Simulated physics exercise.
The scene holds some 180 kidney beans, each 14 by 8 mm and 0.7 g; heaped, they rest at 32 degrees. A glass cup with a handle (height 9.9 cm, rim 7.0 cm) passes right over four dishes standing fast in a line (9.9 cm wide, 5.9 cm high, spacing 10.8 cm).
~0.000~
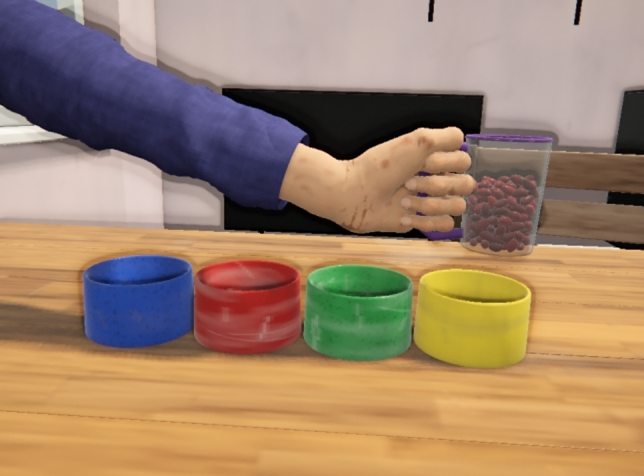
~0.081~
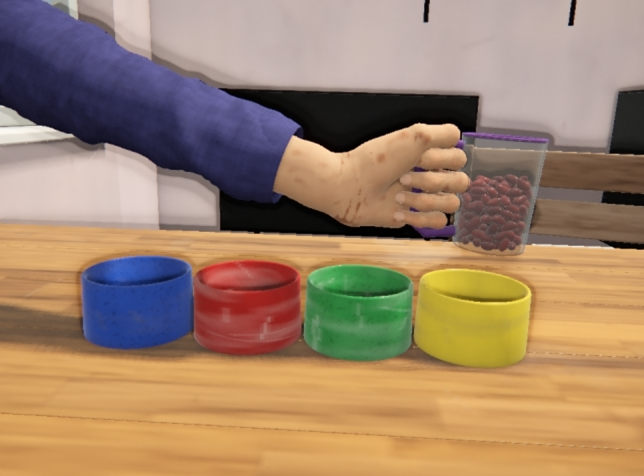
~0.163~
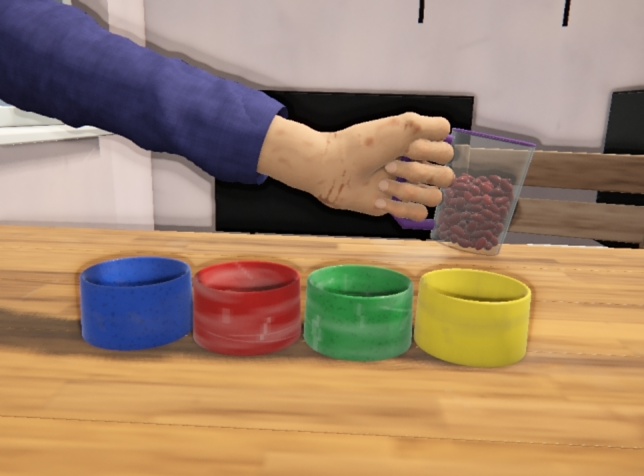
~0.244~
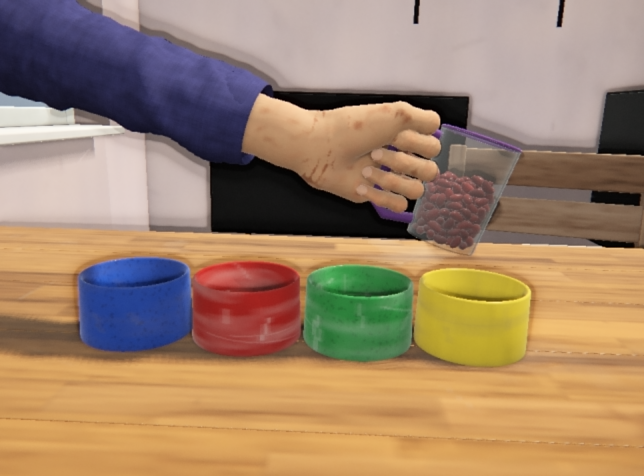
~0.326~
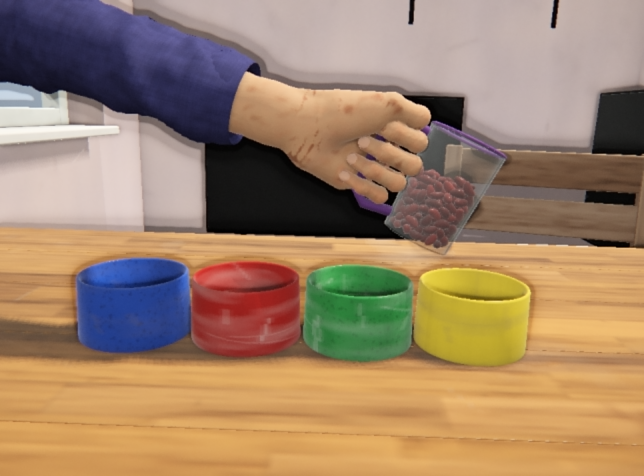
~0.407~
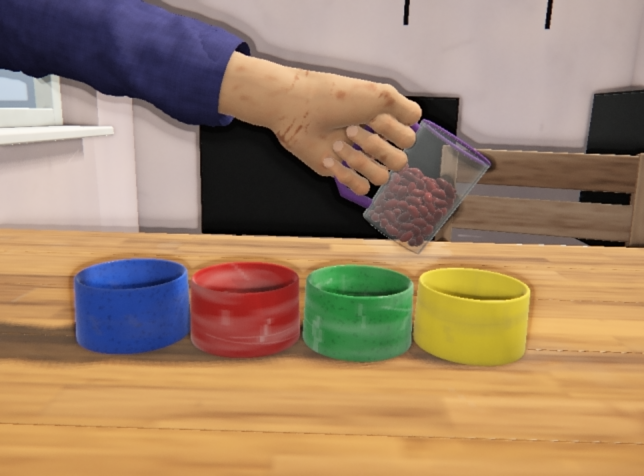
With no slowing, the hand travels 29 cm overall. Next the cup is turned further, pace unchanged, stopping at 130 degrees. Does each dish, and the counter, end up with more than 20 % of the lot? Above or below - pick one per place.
Red: Above; blue: Below; green: Below; yellow: Below; counter: Below.
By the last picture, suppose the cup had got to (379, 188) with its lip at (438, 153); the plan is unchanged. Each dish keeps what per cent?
Dish by dish: Red 100 per cent, blue 0 per cent, green 0 per cent, yellow 0 per cent.
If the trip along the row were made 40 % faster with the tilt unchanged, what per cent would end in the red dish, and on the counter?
Red: 100; counter: 0.
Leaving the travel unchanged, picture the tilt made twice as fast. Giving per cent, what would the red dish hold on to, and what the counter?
Then the red dish would get 0 and the counter 0.
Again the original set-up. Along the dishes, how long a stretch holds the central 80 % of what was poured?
It spans roughly 6 centimetres along the row.
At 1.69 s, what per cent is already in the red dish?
I'd say around 95 per cent.
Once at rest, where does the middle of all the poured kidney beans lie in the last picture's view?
Close to pixel (252, 316).
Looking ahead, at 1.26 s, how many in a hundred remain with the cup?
Reading: Approx. 95 %.
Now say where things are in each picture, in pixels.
The first picture shows cup at (502, 194), tilt 0 degrees, lip at (549, 140), moved 0.0 cm; middle of the pieces at (501, 216); yellow dish at (474, 286); green dish at (360, 281); red dish at (248, 275); blue dish at (139, 270).
The second picture shows cup at (496, 193), tilt 3 degrees, lip at (544, 141), moved 0.6 cm; middle of the pieces at (494, 215).
The third picture shows cup at (478, 192), tilt 9 degrees, lip at (532, 146), moved 2.1 cm; middle of the pieces at (474, 214).
The fourth picture shows cup at (460, 191), tilt 17 degrees, lip at (518, 151), moved 3.8 cm; middle of the pieces at (453, 212).
The fifth picture shows cup at (441, 190), tilt 24 degrees, lip at (503, 158), moved 5.4 cm; middle of the pieces at (432, 210).
The sixth picture shows cup at (423, 189), tilt 32 degrees, lip at (487, 165), moved 7.1 cm; middle of the pieces at (411, 209); yellow dish at (473, 284); green dish at (359, 281); red dish at (246, 277); blue dish at (133, 274). The cup turns about 90 degrees a second and travels 20 cm a second.
Then, at 0.92 s, tilt 79 degrees; cup holds 100 %.
After 1.26 s, tilt 110 degrees; cup holds 95 %, red 5 %.
Then, at 1.69 s, tilt 130 degrees; cup holds 0 %, red 95 %, green 5 %.
By 2.3 s all is still; red 95 %, blue 0 %, green 5 %, yellow 0 %, counter 0 %.
